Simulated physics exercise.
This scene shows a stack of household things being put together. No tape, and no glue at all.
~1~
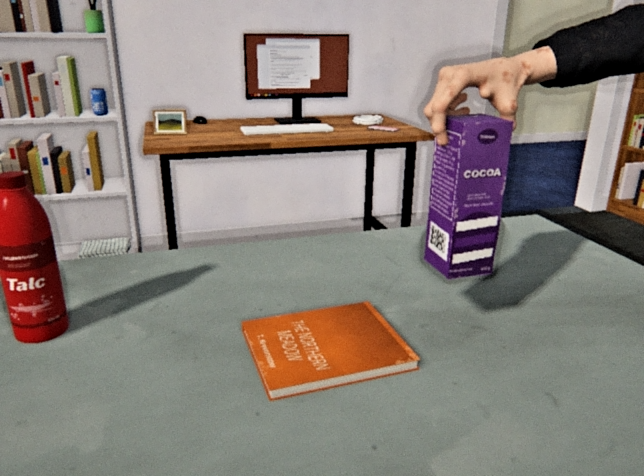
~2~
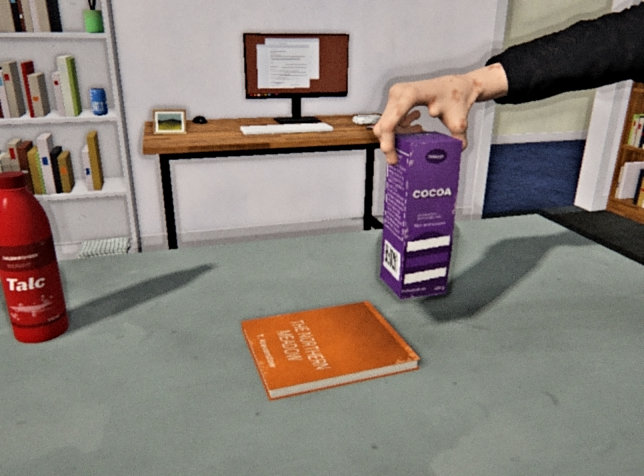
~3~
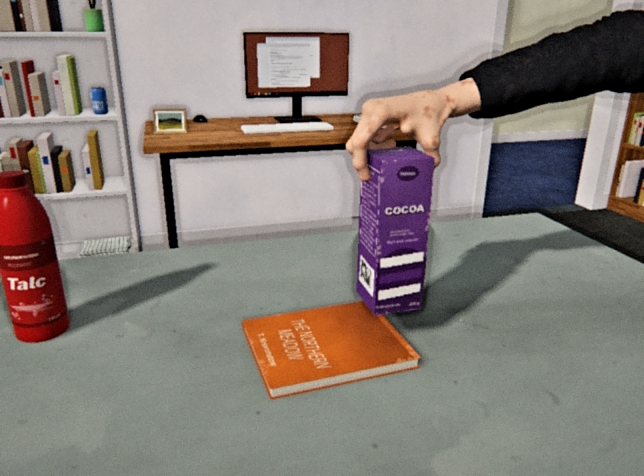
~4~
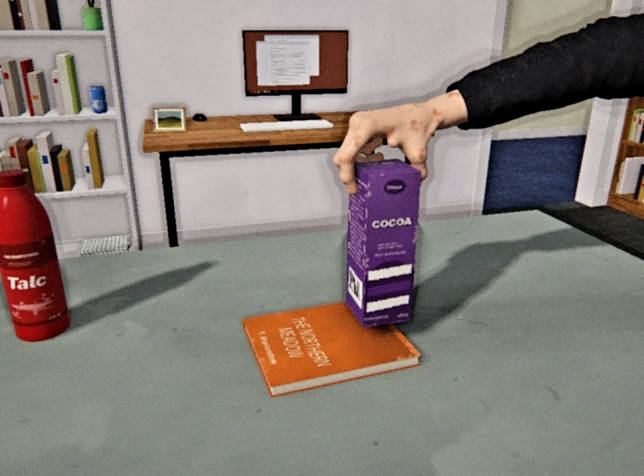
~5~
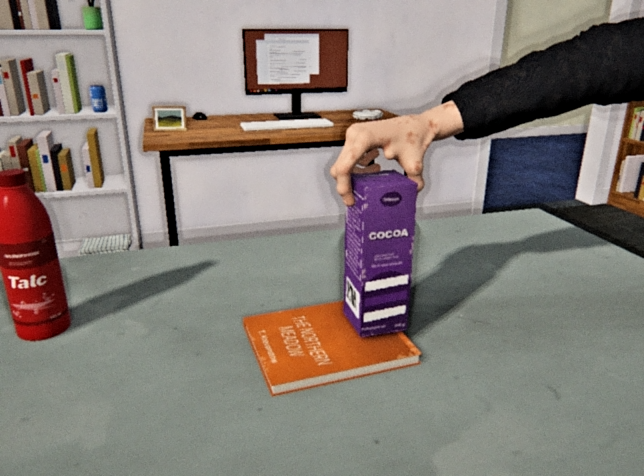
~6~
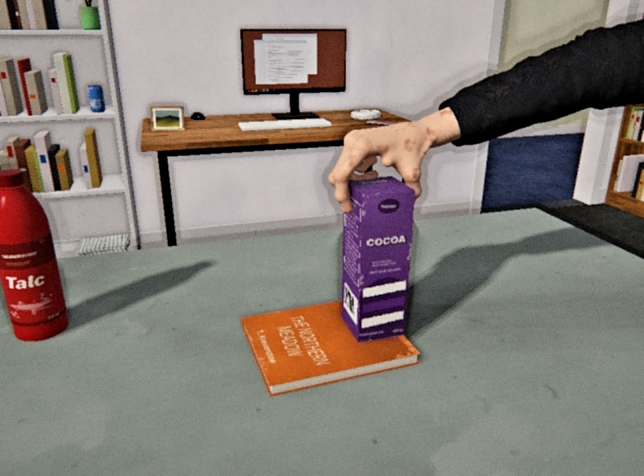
A hand in a dark sleeve reaches in from the right over a grey-green table, seen from slightly above in a room with a desk, monitor and bookshelves behind. A red talc bottle stands at the left, an orange book lies near the middle, and the hand grips a purple cocoa carton from above. The hand moves the carton leftward and nearer, then sets it on the book's right side, still holding it, while the view stays practically still.
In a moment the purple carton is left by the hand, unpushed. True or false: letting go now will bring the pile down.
False.
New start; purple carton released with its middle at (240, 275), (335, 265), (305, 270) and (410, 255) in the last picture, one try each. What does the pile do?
Going through the four cases in order, the pile tumbles down, then stands firm, then stands firm, and finally tumbles down.
Then, 0.70 s past the last view, nothing moves.
Then, 1.60 s past the last view, purple carton resting near (376, 259).
Finally, all 3 still in place. Final places as the last picture's camera would see them, purple carton near (376, 259). The pile stays up.
